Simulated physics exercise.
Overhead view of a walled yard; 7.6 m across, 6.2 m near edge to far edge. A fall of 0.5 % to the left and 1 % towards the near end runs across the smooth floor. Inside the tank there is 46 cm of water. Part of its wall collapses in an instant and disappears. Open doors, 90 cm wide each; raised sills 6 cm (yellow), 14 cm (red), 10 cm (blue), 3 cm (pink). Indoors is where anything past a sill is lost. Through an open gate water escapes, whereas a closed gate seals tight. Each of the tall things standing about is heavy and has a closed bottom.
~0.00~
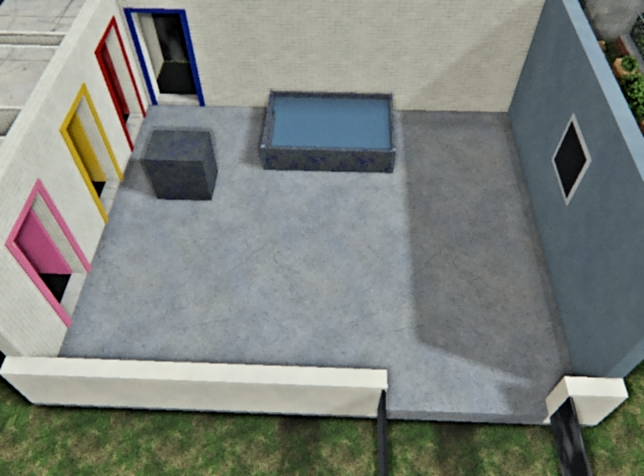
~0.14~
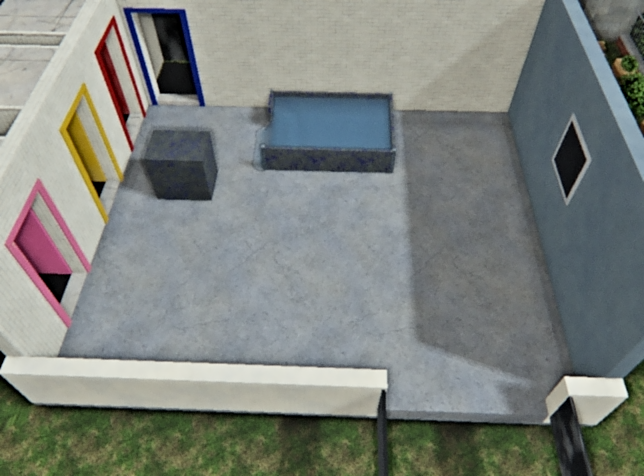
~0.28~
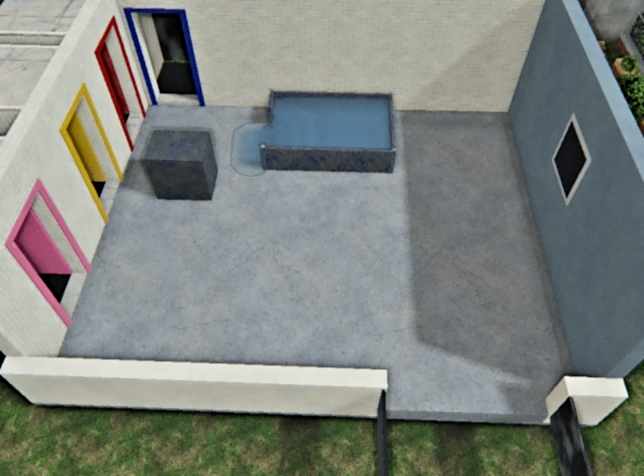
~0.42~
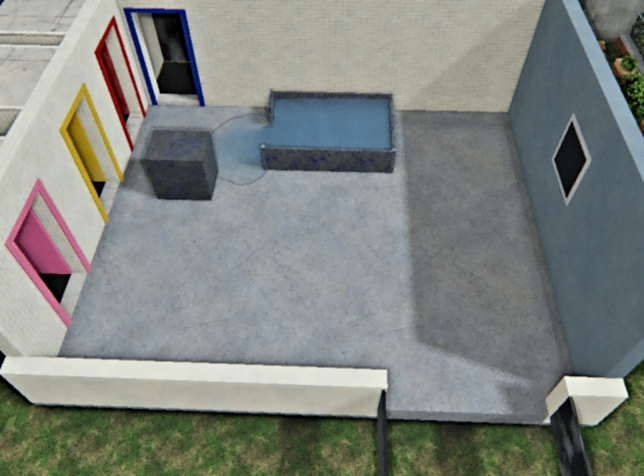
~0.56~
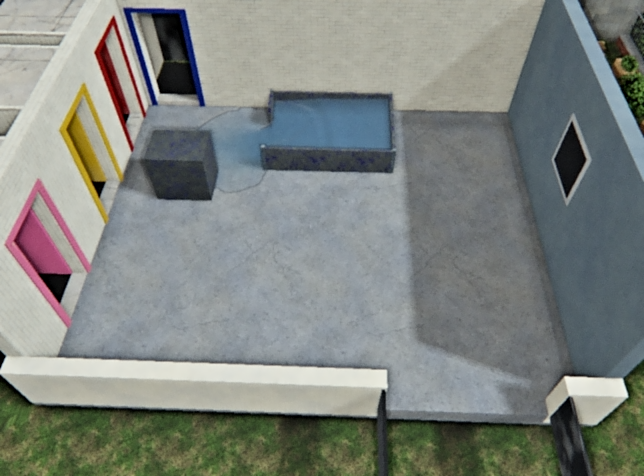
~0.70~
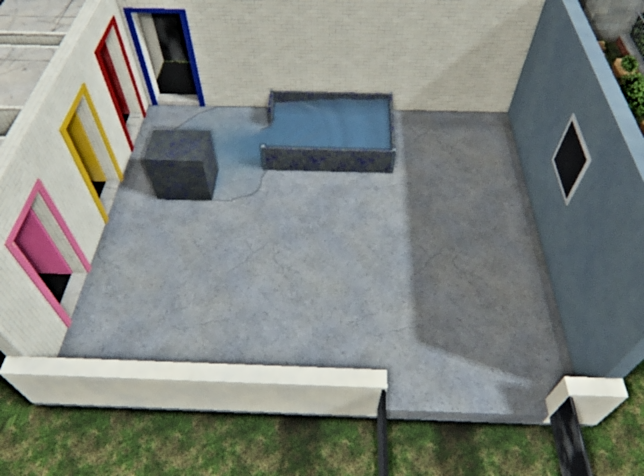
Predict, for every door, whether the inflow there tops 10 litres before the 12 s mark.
Prediction: At the yellow door it tops 10 litres; at the red door it tops 10 litres; at the blue door it tops 10 litres; at the pink door it tops 10 litres.
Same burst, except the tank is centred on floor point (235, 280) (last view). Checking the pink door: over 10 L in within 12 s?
Pink: Beyond limit.
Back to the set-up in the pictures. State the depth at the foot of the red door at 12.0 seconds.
5.5 cm.
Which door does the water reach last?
That would be the pink door.
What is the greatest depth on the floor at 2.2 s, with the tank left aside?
Max around 30 cm.
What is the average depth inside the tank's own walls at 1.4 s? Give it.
I'd put the average depth near 33 cm.
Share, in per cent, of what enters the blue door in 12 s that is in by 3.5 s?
Some 55 per cent by then.
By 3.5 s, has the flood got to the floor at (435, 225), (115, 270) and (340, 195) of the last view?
The first point is not yet hit, the second is awash and the third is not yet hit.
After 1.4 s water covers 15 % of the floor and is deepest (28 cm) near (129, 160); yellow door not reached, red door 20 cm at the sill, 0 L in, blue door 6 cm at the sill, 0 L in, pink door not reached.
After 2.2 s water covers 20 % of the floor and is deepest (30 cm) near (131, 154); yellow door 8 cm at the sill, 1 L in, red door 25 cm at the sill, 15 L in, blue door 13 cm at the sill, 1 L in, pink door not reached.
After 3.5 s water covers 35 % of the floor and is deepest (24 cm) near (129, 160); yellow door 9 cm at the sill, 7 L in, red door 21 cm at the sill, 64 L in, blue door 17 cm at the sill, 36 L in, pink door 3 cm at the sill, 0 L in.
After 7.0 s water covers 45 % of the floor and is deepest (13 cm) near (144, 118); yellow door 7 cm at the sill, 25 L in, red door 12 cm at the sill, 76 L in, blue door 11 cm at the sill, 60 L in, pink door 3 cm at the sill, 0 L in.
After 12.0 s water covers 70 % of the floor and is deepest (10 cm) near (50, 380); yellow door 4 cm at the sill, 28 L in, red door 5 cm at the sill, 76 L in, blue door 5 cm at the sill, 62 L in, pink door 5 cm at the sill, 22 L in.
